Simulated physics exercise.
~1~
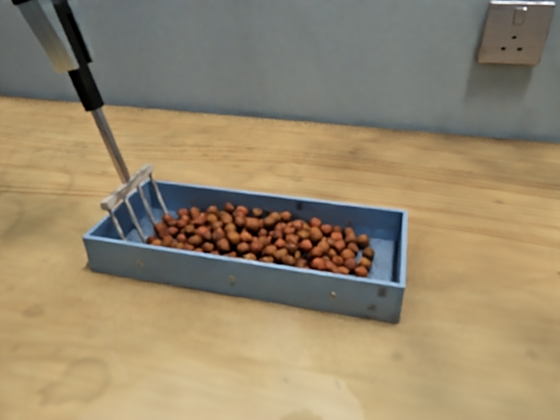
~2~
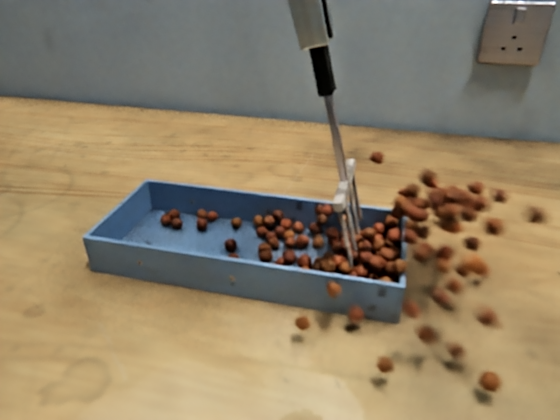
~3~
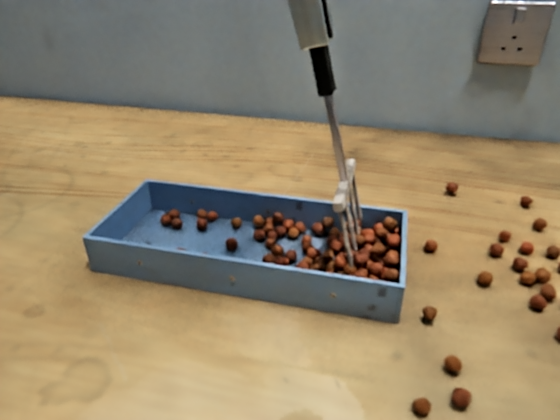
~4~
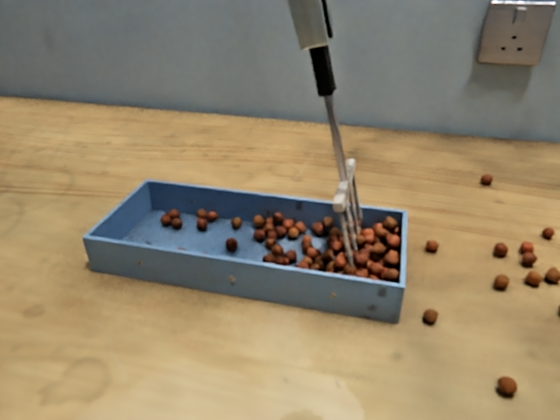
A robot arm rakes hazelnuts right along a blue trough, spilling many onto the table.
